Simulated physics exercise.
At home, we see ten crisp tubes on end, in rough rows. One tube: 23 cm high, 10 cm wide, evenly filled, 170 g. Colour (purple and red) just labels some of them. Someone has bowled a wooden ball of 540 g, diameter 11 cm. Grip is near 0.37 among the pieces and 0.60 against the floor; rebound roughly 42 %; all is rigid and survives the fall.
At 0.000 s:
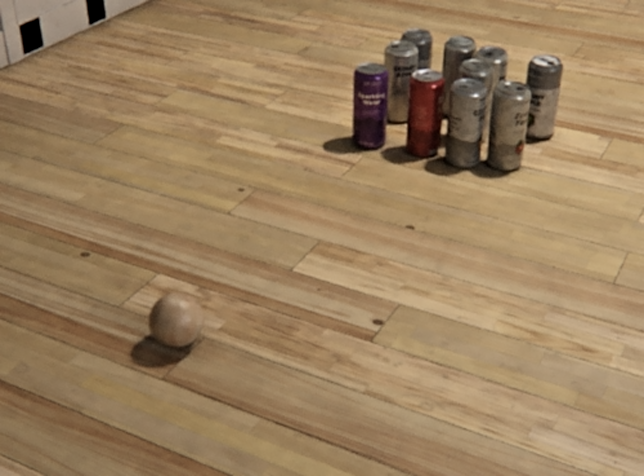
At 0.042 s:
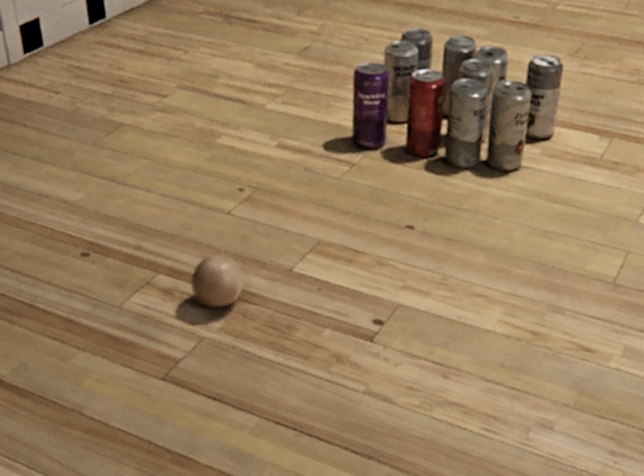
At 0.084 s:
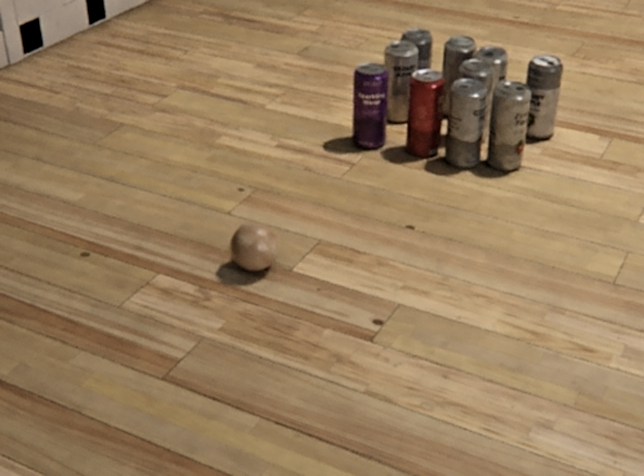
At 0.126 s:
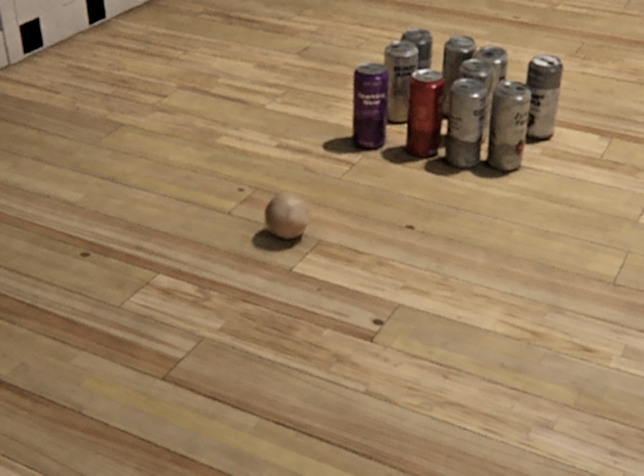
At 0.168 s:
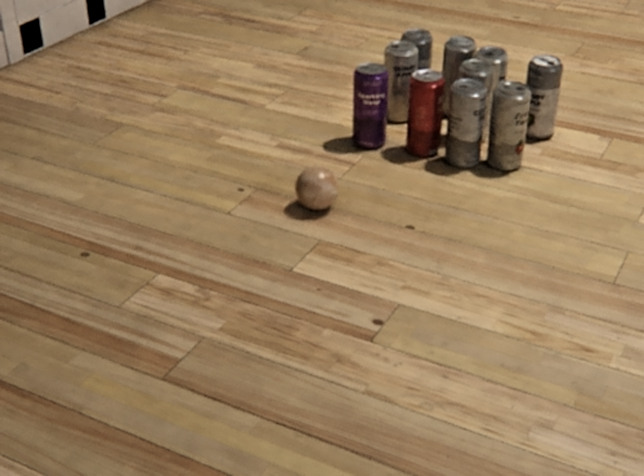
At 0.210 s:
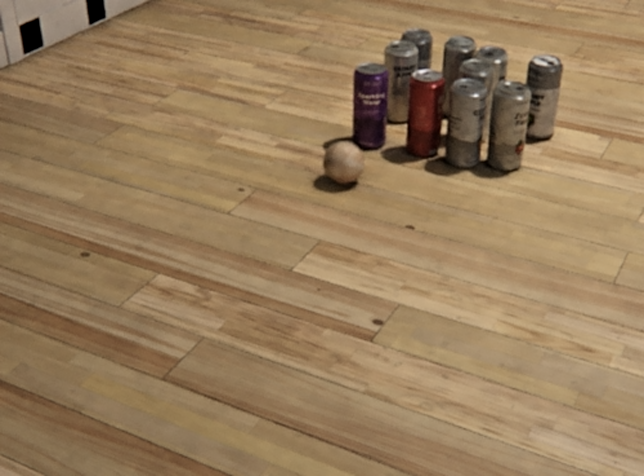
A wooden ball rolls across a plank floor from the lower left, moving up and to the right toward a cluster of upright cans, one purple, one red and the others silvery. It travels steadily past the middle of the floor and ends just in front of the purple can, with every can still standing.
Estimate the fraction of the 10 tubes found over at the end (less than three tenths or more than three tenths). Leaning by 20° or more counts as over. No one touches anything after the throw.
It comes to upwards of three tenths.
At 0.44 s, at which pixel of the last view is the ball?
At about (434, 98).
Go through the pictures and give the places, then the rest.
In the first frame (places mark the middle of the side facing us), ball (177, 320) 1.06 m before the front row; red tube (422, 121); purple tube (372, 113); nothing disturbed.
The second frame shows ball (217, 281) 91 cm before the front row; purple tube (372, 113).
The third frame shows ball (254, 247) 75 cm before the front row; purple tube (372, 113).
The fourth frame shows ball (287, 216) 59 cm before the front row; purple tube (372, 113).
The fifth frame shows ball (317, 188) 43 cm before the front row; purple tube (372, 113).
The sixth frame shows ball (343, 163) 28 cm before the front row; purple tube (372, 113); red tube (422, 121); nothing disturbed.
After 0.44 s, ball still moving; 1 of the 10 tubes over; purple tube leaning 66°; red tube leaning 5°.
After 0.88 s, ball still moving; 4 of the 10 tubes over; purple tube lying flat; red tube leaning 4°.
By the end (1.8 s), ball rolling away; 4 of the 10 tubes over; purple tube lying flat; red tube shifted 44 mm. That is 40 per cent. As the last picture would show them, middles, red tube near (437, 111).
